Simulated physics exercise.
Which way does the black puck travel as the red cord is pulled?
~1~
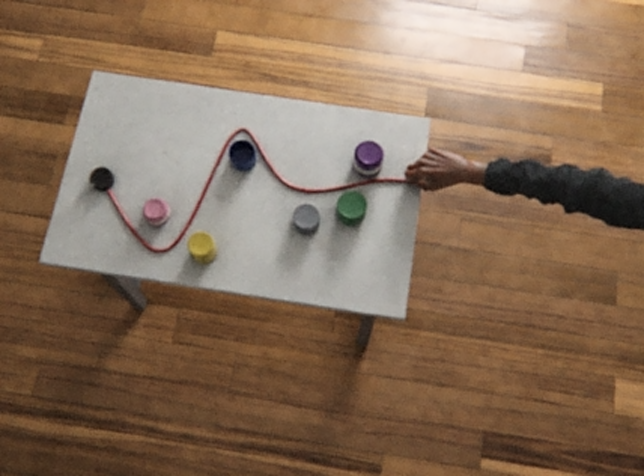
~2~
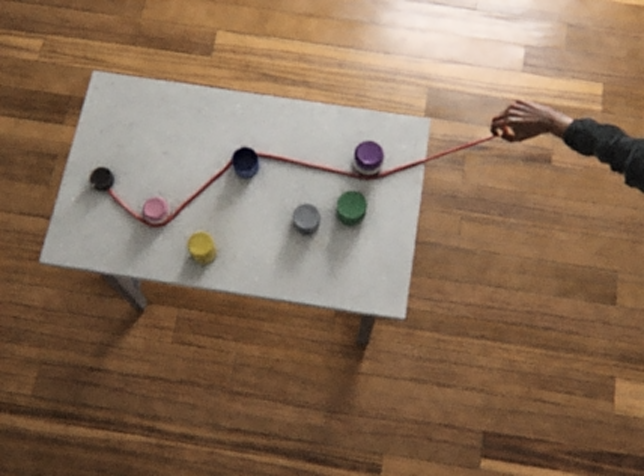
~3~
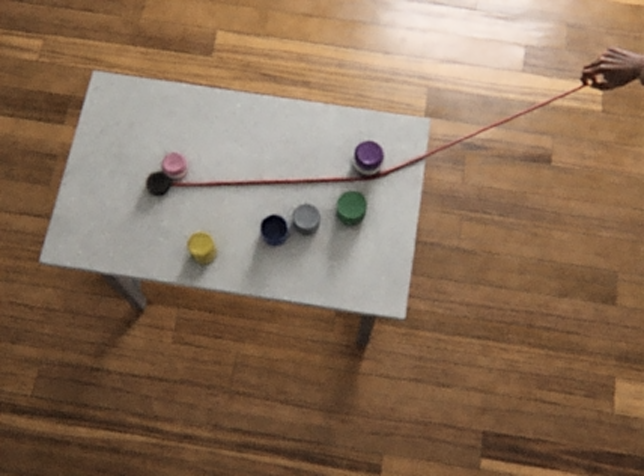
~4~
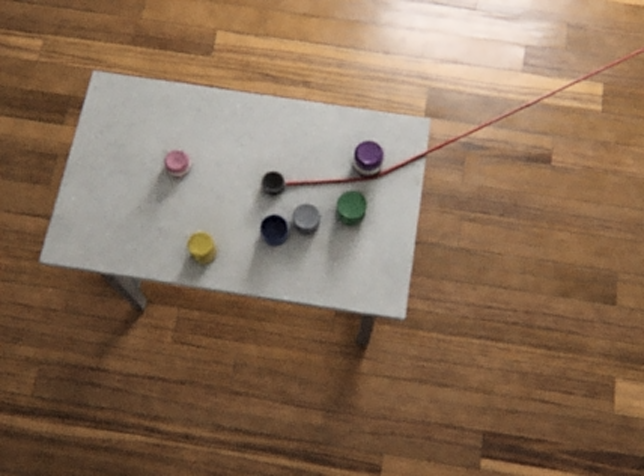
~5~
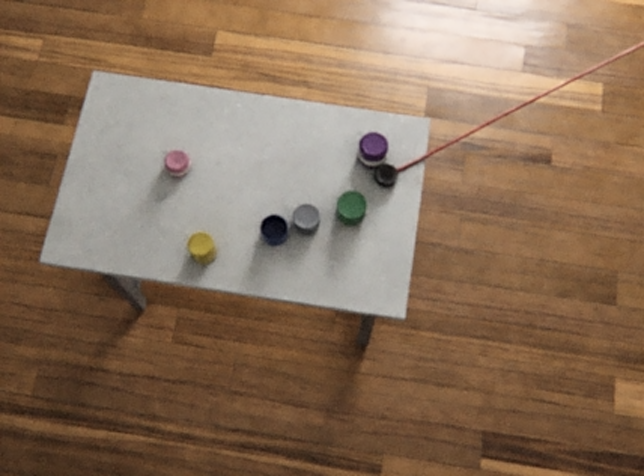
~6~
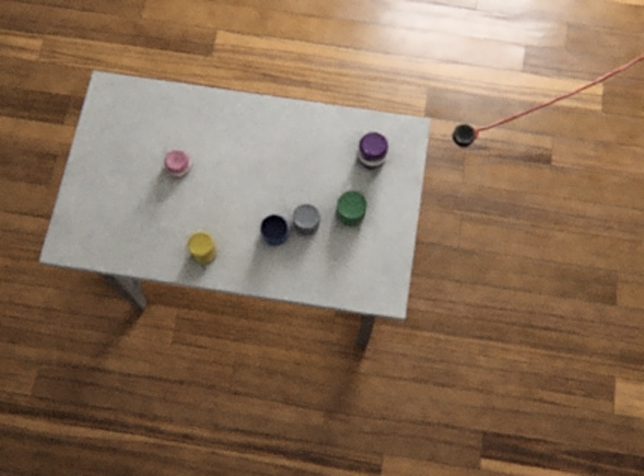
The black puck travels to the right, across the table and past its right edge.
